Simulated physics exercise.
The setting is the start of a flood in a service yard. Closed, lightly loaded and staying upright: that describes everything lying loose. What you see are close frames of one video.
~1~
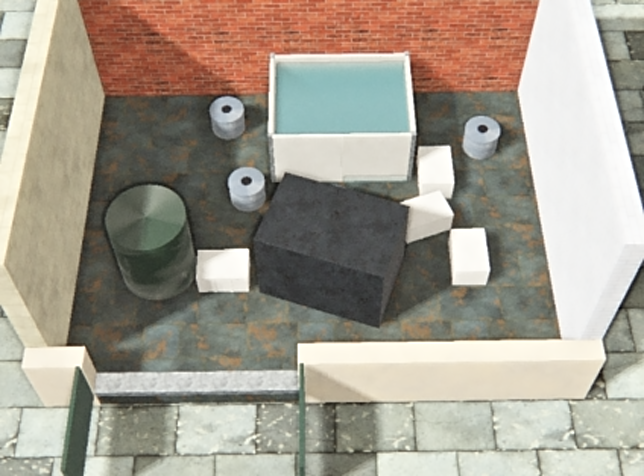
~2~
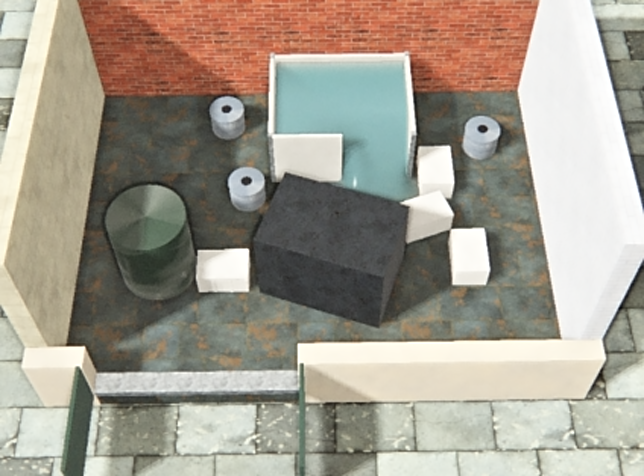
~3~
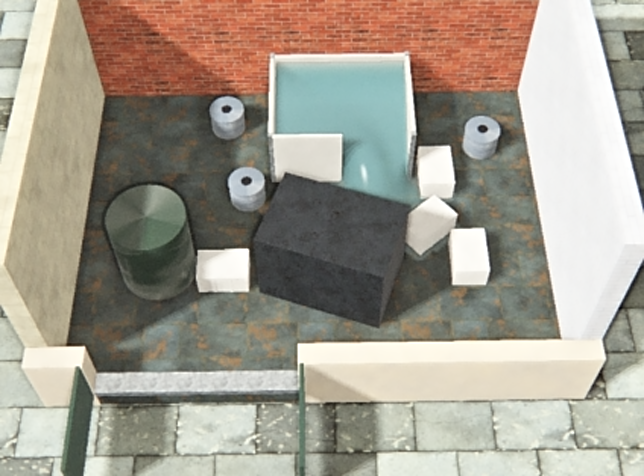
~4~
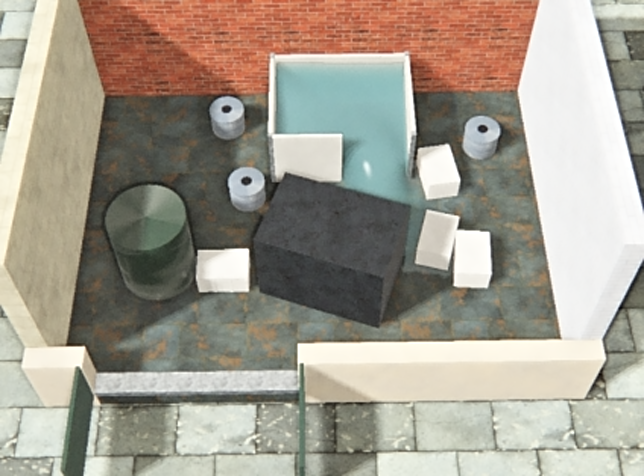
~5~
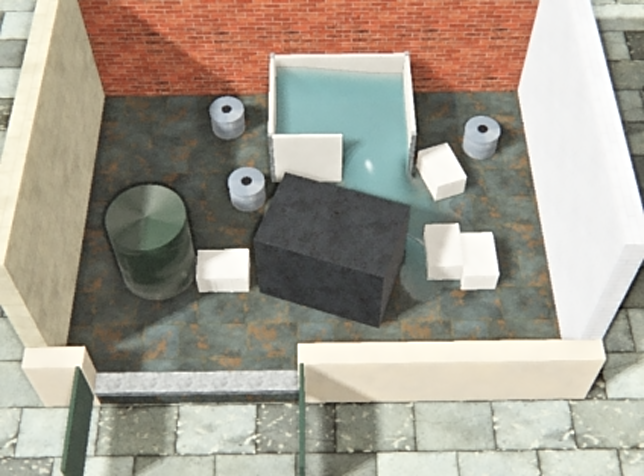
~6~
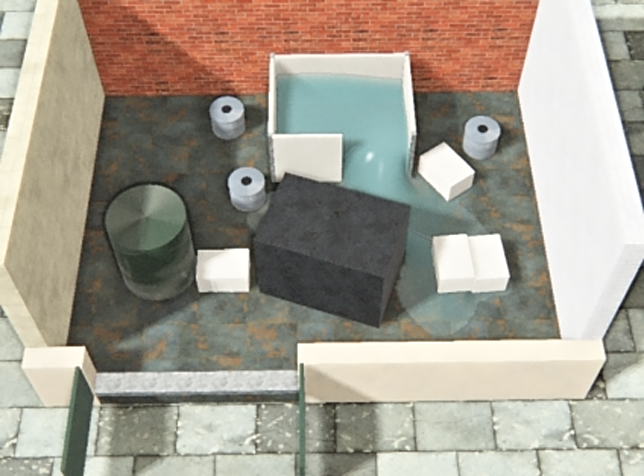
A large dark block sat in a walled yard as water poured through a gap in the front of a white tank and spread across the floor, pushing a few white boxes toward the right.
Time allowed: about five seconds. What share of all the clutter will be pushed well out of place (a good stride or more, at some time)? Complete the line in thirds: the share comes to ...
The share comes to between one and two thirds.
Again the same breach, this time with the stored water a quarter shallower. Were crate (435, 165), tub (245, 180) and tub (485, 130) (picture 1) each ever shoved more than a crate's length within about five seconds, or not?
The first one: Doesn't reach it. The second: Reaches it. The third: Doesn't reach it.
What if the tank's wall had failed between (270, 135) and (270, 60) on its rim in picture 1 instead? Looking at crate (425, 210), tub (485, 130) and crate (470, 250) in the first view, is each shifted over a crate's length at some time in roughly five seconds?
First stays short of it, second stays short of it, third stays short of it.
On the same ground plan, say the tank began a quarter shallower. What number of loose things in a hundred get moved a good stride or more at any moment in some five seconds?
Something like 50 in a hundred of them.
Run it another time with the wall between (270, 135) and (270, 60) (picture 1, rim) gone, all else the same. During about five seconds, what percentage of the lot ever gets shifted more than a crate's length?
Near 50 in a hundred.
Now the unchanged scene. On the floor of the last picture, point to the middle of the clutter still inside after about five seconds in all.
Near (315, 195).
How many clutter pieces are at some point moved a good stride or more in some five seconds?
Result - 5.
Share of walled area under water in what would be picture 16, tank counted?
50 in a hundred, roughly.
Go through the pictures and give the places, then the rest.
A crate at (424, 209) rests on the ground; a tub is out of sight; 0 of 8 have shifted, in the first frame.
A crate at (424, 209), on the bottom; a tub is out of sight; 0 of 8 have shifted, in the second frame.
A crate at (428, 218), on the bottom, close to its start; a tub is out of sight; 2 of 8 have shifted, in the third frame.
A crate at (438, 233), on the bottom, a stride from its start; a tub is out of sight; 2 of 8 have shifted, in the fourth frame.
A crate at (444, 245) rests on the ground, a stride from its start; a tub is out of sight; 4 of 8 have shifted, in the fifth frame.
A crate at (454, 257) rests on the ground, a stride from its start; a tub is out of sight; 4 of 8 have shifted, in the sixth frame.
A moment on, 3 of 8 are well off their spots; 1 afloat.
Next, 4 of 8 are well off their spots; 3 afloat.
Later, 4 of 8 are well off their spots; 4 afloat.
In the end, 5 of 8 are well off their spots, and 5 have been at some point; 6 afloat.
